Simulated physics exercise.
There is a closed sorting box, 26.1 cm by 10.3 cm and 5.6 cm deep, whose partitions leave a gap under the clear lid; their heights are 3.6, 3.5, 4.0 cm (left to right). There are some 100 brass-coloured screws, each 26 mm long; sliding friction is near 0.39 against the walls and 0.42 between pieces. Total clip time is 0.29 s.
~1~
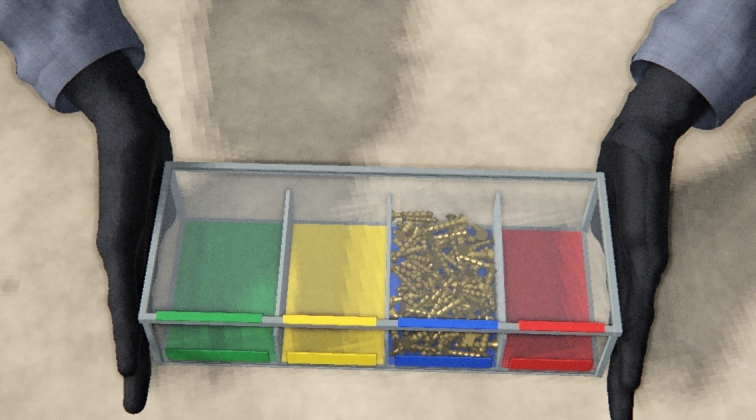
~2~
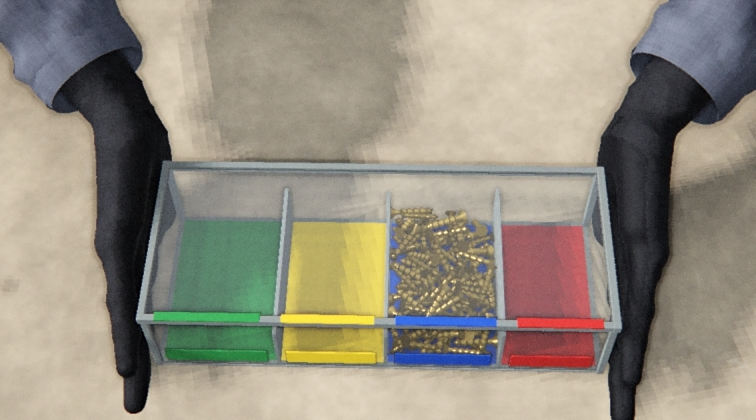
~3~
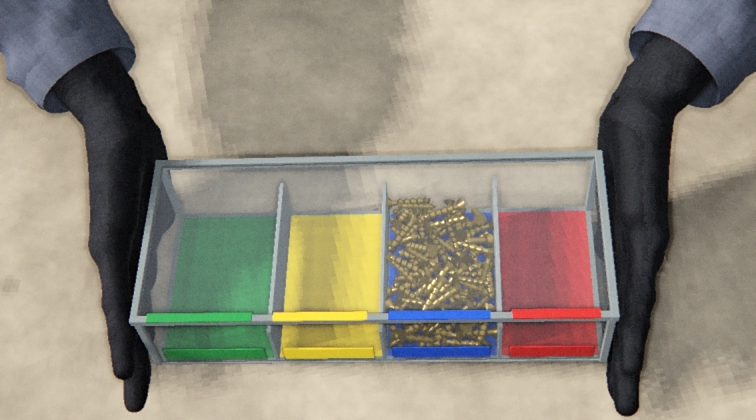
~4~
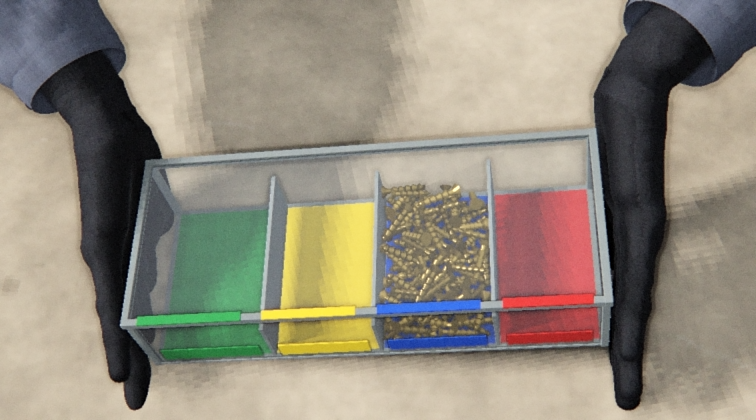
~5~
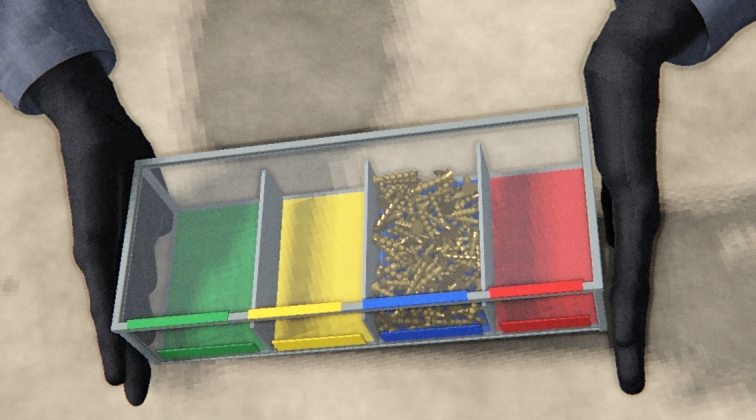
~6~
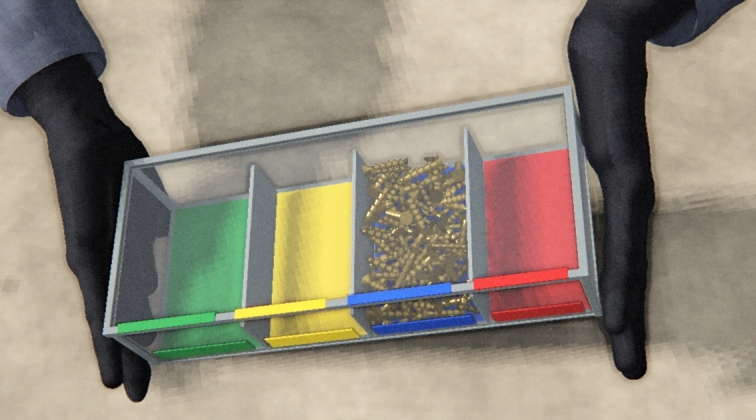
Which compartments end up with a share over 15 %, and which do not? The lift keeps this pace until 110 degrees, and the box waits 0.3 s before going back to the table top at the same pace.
My prediction: Red: Does not clear the bar; blue: Clears the bar; green: Clears the bar; yellow: Does not clear the bar.
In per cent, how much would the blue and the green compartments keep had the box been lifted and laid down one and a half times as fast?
Final per cent - blue: 55, green: 40.
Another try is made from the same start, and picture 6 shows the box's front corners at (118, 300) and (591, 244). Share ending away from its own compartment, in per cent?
Estimate: Around 50 %.
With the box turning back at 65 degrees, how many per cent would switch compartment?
That works out to close to 10 percent.
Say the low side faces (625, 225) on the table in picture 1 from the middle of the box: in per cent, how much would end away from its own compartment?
Roughly 20 percent of them.
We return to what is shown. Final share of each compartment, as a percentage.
Per cent by colour - red 0, blue 60, green 35, yellow 5.
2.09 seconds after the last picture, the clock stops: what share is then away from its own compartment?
Share: Approx. 40 %.
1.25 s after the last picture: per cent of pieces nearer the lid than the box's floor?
Something like 60 percent of the pieces.
Then, 1.25 s after the last picture, tilt 110 degrees; blue 70 %, green 30 %.
Then, 2.09 s after the last picture, tilt 55 degrees; blue 60 %, green 35 %, yellow 5 %.
Then, 2.93 s after the last picture, tilt 0 degrees; blue 60 %, green 35 %, yellow 5 %.
In the end, red 0 %, blue 60 %, green 35 %, yellow 5 %.
